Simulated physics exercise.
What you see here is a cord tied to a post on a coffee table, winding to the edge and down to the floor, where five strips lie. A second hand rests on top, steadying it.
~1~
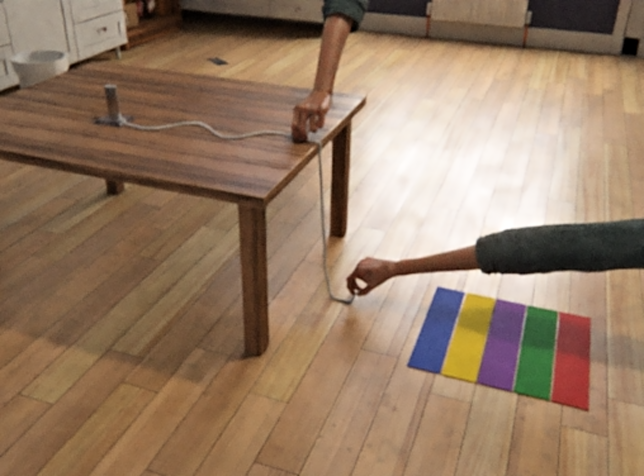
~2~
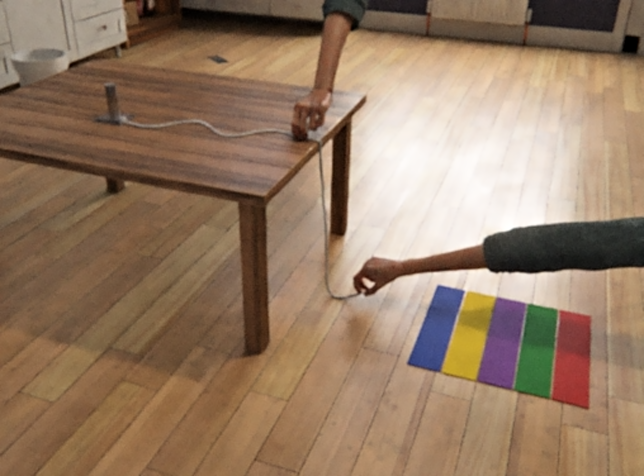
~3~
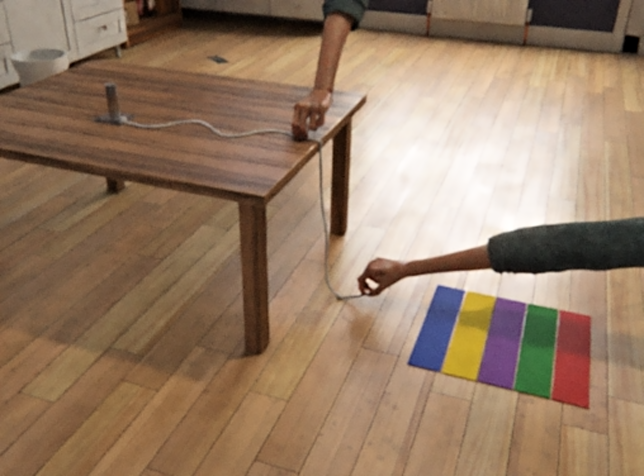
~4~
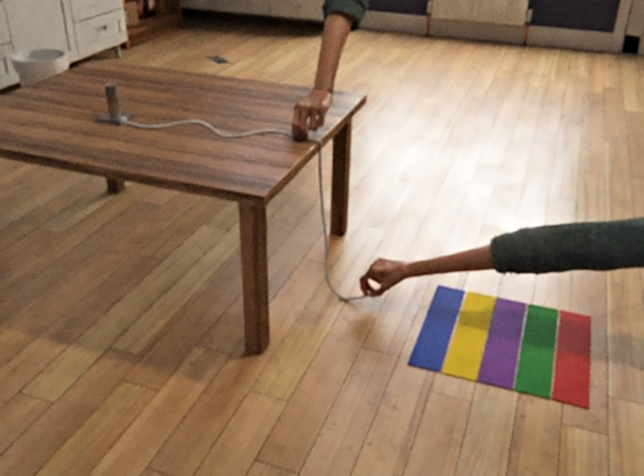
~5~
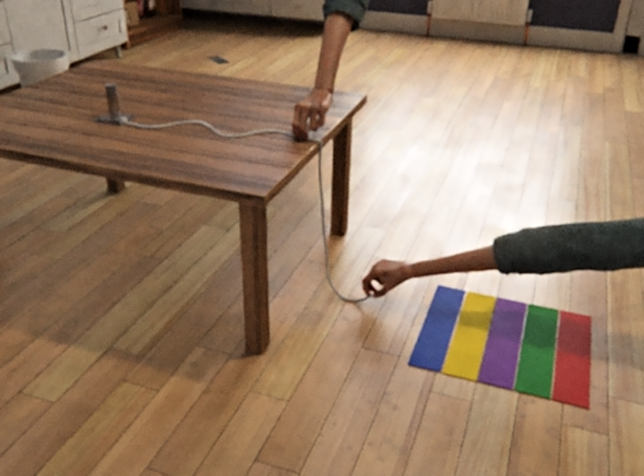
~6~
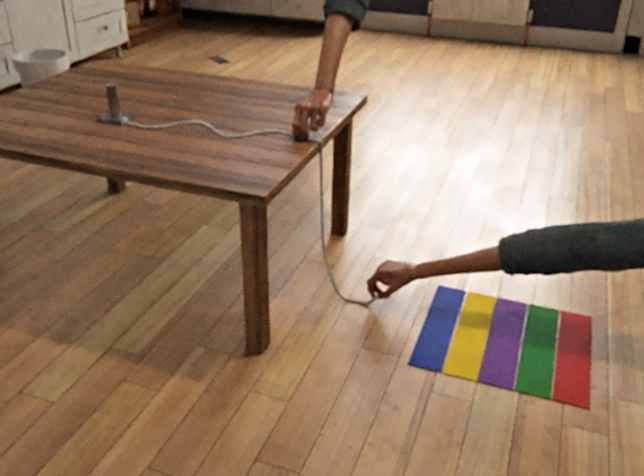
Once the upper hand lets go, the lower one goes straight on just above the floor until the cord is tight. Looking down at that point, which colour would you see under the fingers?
You would see purple.
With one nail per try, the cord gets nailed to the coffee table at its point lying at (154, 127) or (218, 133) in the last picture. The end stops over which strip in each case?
With the first choice you'd get purple, with the second yellow.
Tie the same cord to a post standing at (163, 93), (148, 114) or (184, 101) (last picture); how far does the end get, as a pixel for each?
Places per try: (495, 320); (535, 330); (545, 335).
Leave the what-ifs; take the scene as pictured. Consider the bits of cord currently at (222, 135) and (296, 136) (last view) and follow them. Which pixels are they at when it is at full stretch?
At (247, 134), then (325, 153).
Soon after, end near (439, 309); over blue.
Then, end near (482, 319); over yellow.
At full stretch, end near (509, 324); over purple. It gets as far as the purple strip.
